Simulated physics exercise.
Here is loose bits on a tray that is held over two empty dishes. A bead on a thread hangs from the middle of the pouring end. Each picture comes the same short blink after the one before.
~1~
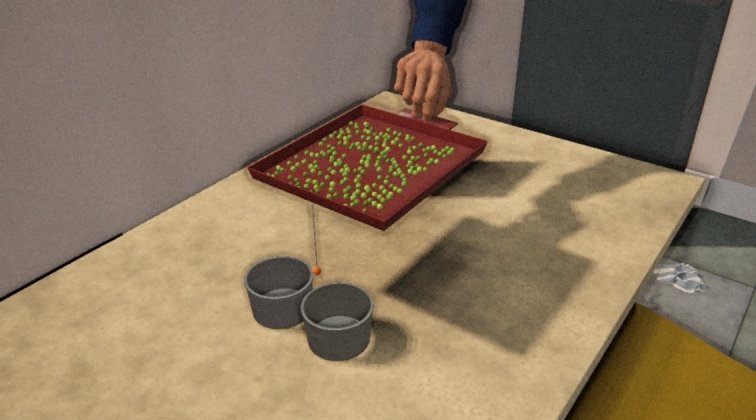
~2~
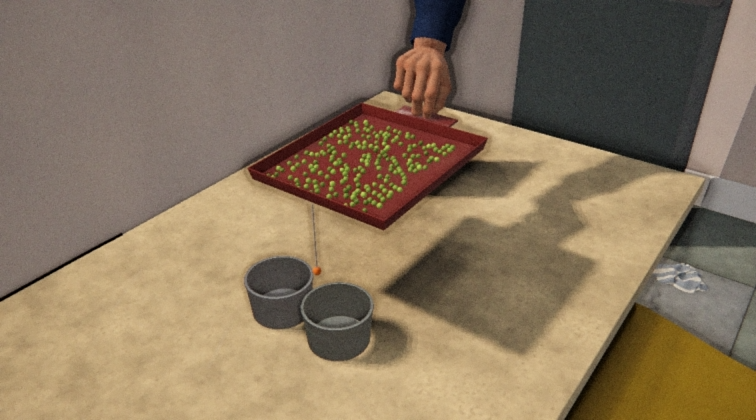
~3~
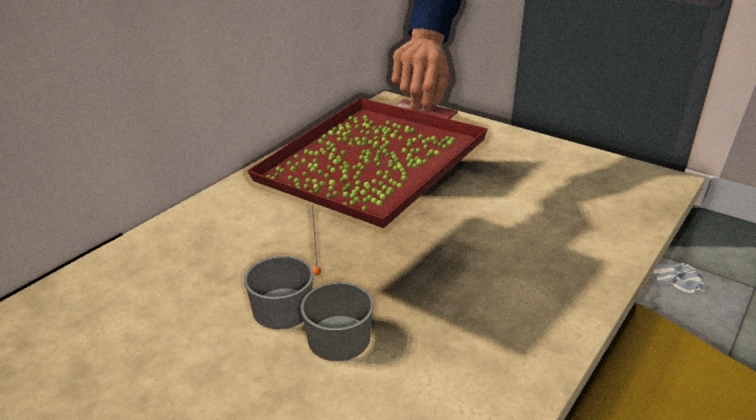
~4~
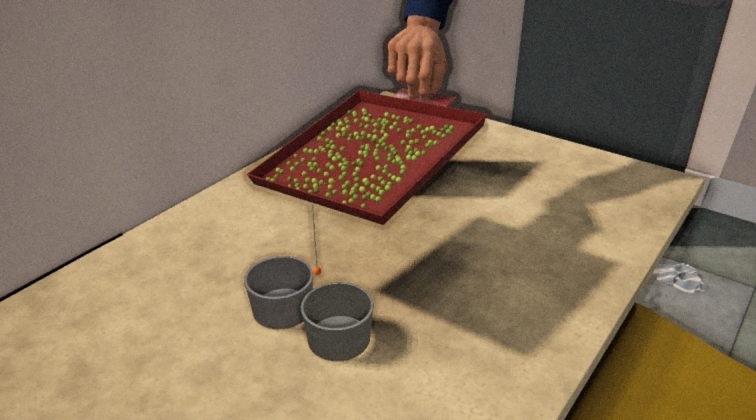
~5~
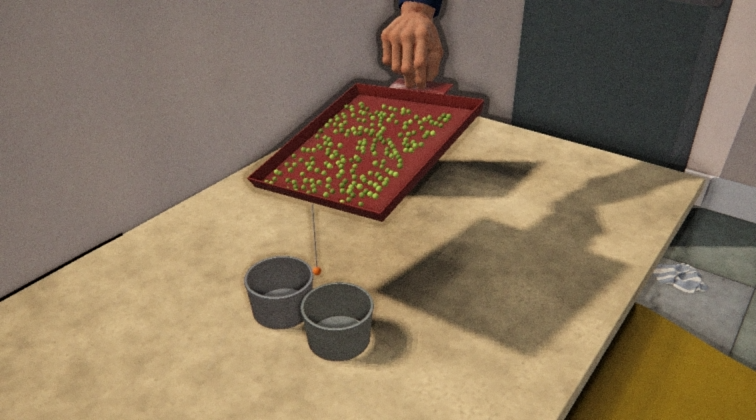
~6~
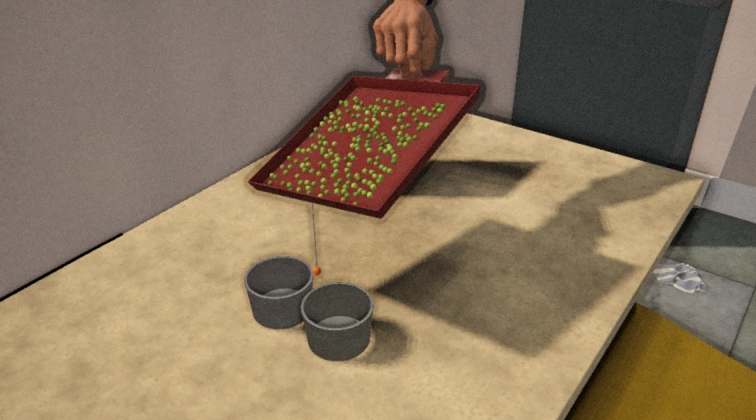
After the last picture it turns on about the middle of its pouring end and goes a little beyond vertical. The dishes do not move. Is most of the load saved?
The two hold only the smaller part of the load.
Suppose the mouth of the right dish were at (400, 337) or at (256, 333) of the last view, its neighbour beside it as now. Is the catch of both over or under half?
One: Not half. Two: Under half.
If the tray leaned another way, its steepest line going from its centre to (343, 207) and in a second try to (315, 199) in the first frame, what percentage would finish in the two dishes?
Near 50 % and 70 %.
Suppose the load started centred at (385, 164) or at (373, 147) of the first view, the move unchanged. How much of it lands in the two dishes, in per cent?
Near 20 % and 20 %.
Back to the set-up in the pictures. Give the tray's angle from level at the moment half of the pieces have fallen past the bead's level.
At some 100 degrees.
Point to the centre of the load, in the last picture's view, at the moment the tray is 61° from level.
Near (277, 190).
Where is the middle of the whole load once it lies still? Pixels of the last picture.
Around (256, 289).
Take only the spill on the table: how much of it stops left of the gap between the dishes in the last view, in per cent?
It comes to 90 per cent or so.
Shortly afterwards, tray tipped steeply; the bulk on the tray; only a few in the left dish; only a few outside both; a little in the air.
Next, tray tipped right over; near a third on the tray; a little in the left dish; near a third outside both; near a quarter in the air.
Some moments later, tray tipped past a quarter turn; near a quarter in the left dish; the bulk outside both.
In the end, tray tipped past a quarter turn; none at all in the right dish; near a quarter in the left dish; the bulk outside both.
